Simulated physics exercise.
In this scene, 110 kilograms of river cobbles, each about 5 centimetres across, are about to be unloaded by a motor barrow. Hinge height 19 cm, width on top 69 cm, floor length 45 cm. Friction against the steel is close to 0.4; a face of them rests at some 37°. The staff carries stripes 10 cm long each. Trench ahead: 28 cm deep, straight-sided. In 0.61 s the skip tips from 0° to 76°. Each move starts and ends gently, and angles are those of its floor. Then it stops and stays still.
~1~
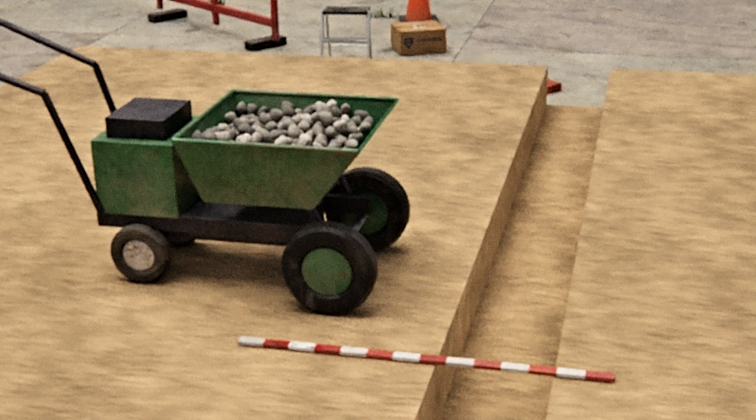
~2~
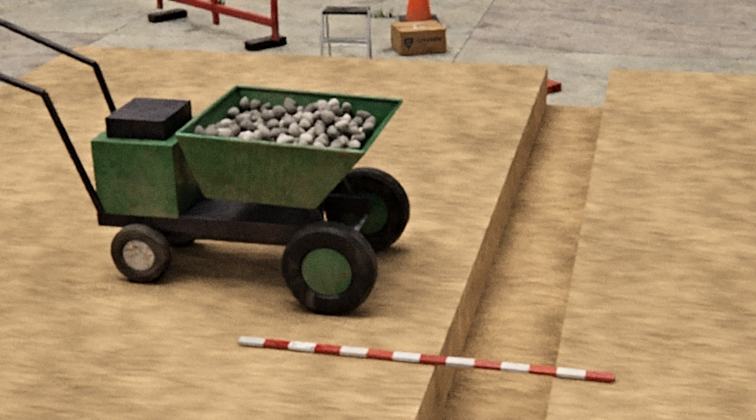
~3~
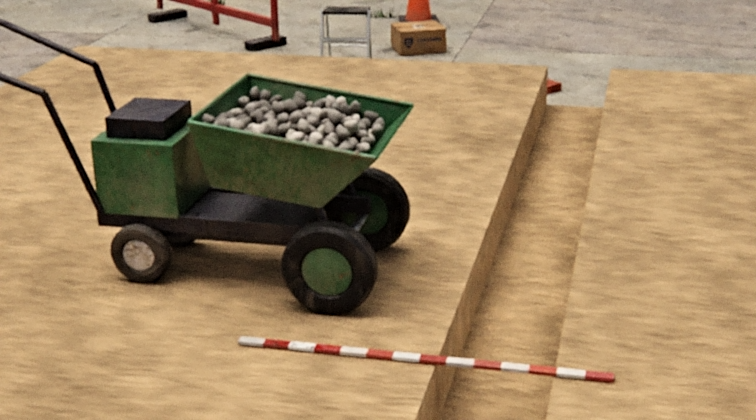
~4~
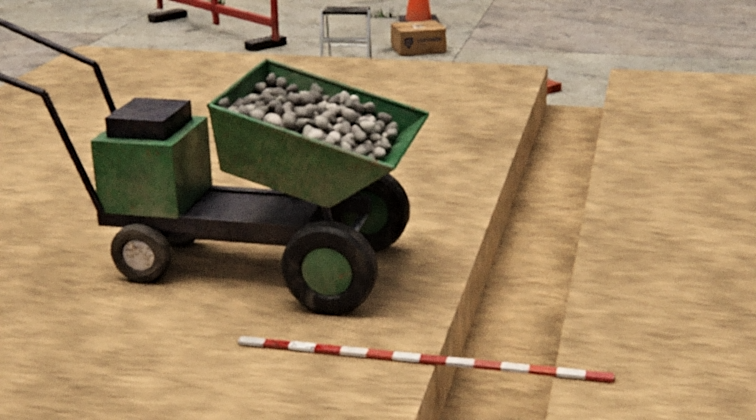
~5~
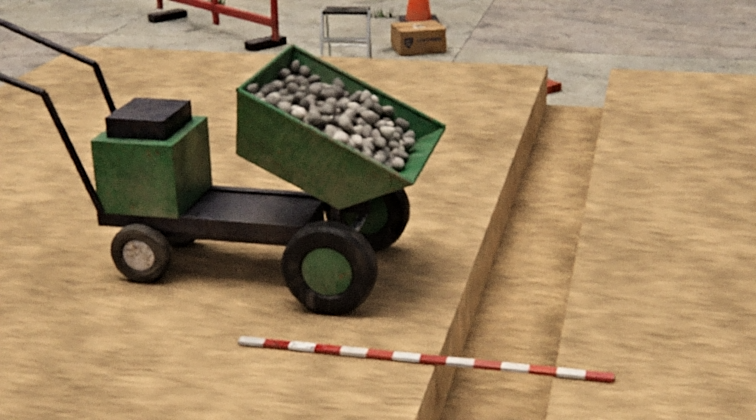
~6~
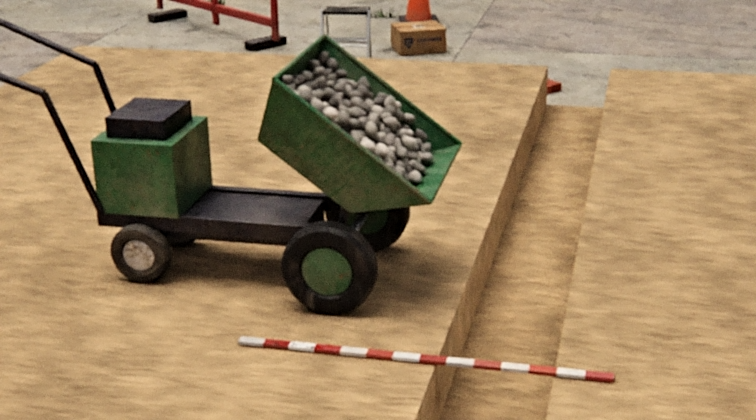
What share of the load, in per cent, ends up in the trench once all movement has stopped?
About 88 per cent.
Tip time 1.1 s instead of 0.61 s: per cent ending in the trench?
Close to 100 per cent then.
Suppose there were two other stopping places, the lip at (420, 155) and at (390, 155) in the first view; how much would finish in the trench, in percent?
I'd expect some 30 per cent, then some 60.
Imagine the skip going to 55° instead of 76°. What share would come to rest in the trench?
About 50%.
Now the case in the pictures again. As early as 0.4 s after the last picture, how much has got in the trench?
By that moment, roughly 45 per cent of the load.
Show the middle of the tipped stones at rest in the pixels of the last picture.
(531, 338).
Then, 0.2 s after the last picture the floor is at 65°, 100 % in the skip; the foremost stones are at (456, 219).
Then, 0.4 s after the last picture the floor is at 76°, 55 % in the skip, 45 % in the trench; the foremost stones are at (561, 316).
Then, 0.8 s after the last picture the floor is at 76°, 5 % in the skip, 84 % in the trench, 12 % past the trench; the foremost stones are at (742, 318).
Then, 2.7 s after the last picture the floor is at 76°, 0 % in the skip, 88 % in the trench, 12 % past the trench; the foremost stones are past the picture's edge.
